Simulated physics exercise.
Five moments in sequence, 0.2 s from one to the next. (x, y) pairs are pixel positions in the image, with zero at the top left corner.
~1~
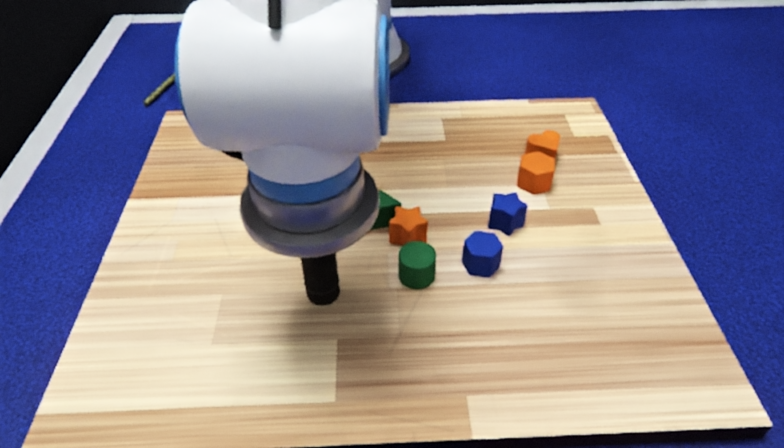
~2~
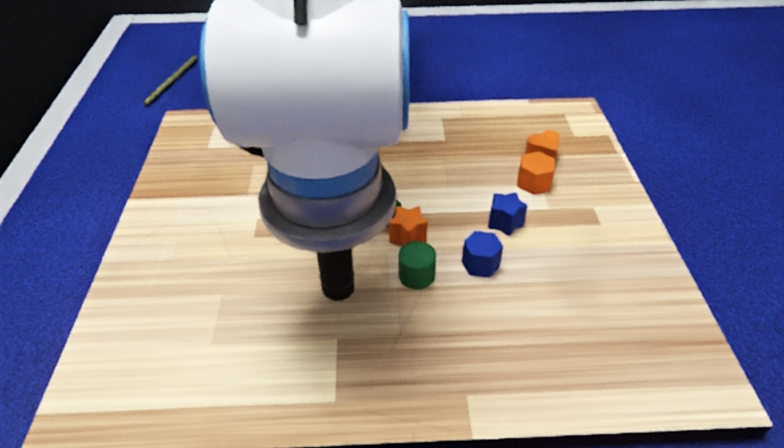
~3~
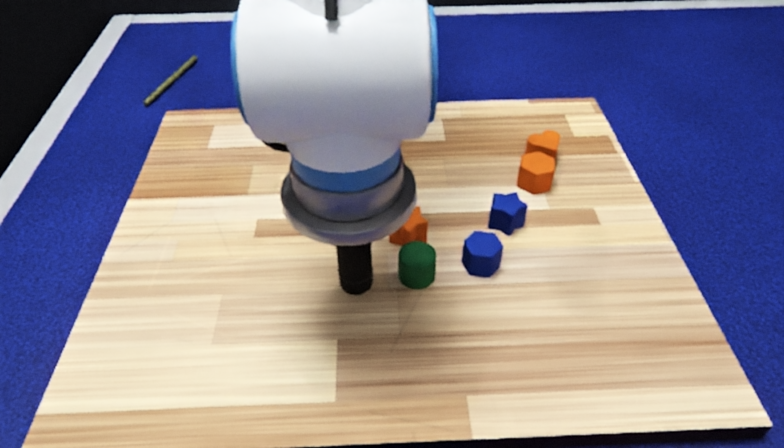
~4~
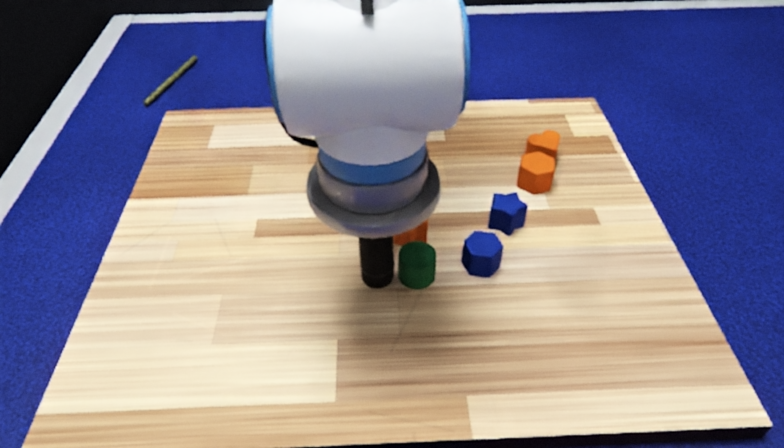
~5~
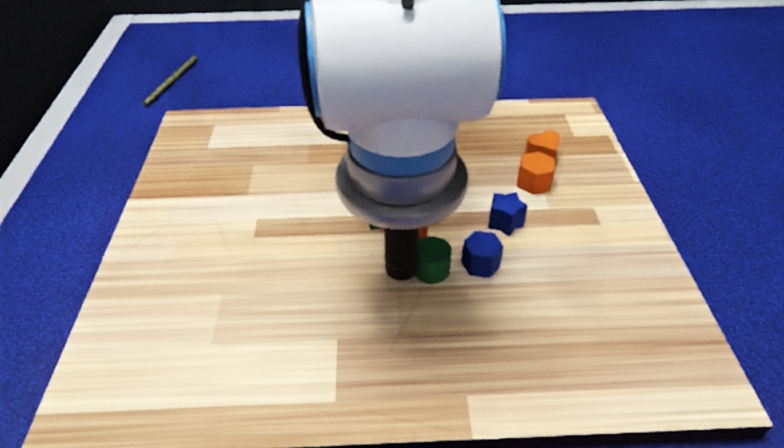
White robot arm with a black peg sliding right across a wooden board, then nudging a green disc slightly to the right.
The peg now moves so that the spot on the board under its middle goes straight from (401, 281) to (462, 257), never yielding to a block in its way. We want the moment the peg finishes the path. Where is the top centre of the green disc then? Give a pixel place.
If I read the scene right, the answer is (485, 219).
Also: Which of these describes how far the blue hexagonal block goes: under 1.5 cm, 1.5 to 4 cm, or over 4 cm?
From 1.5 to 4 cm.
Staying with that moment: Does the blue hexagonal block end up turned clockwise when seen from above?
Going by the path, yes.
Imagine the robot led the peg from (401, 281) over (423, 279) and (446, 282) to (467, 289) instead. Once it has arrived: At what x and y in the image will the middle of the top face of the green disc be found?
Near (465, 239).
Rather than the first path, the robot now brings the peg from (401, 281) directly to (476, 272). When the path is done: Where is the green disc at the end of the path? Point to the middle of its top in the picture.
It should be at (476, 227) by then.
On the path given first. Halfway along, peg (435, 257); green disc (463, 234); blue hexagonal block (500, 239), turned 40° clockwise.
At the end, peg (463, 245); orange star-shaped block unmoved; green disc (485, 219); blue hexagonal block (512, 239), turned 60° clockwise.
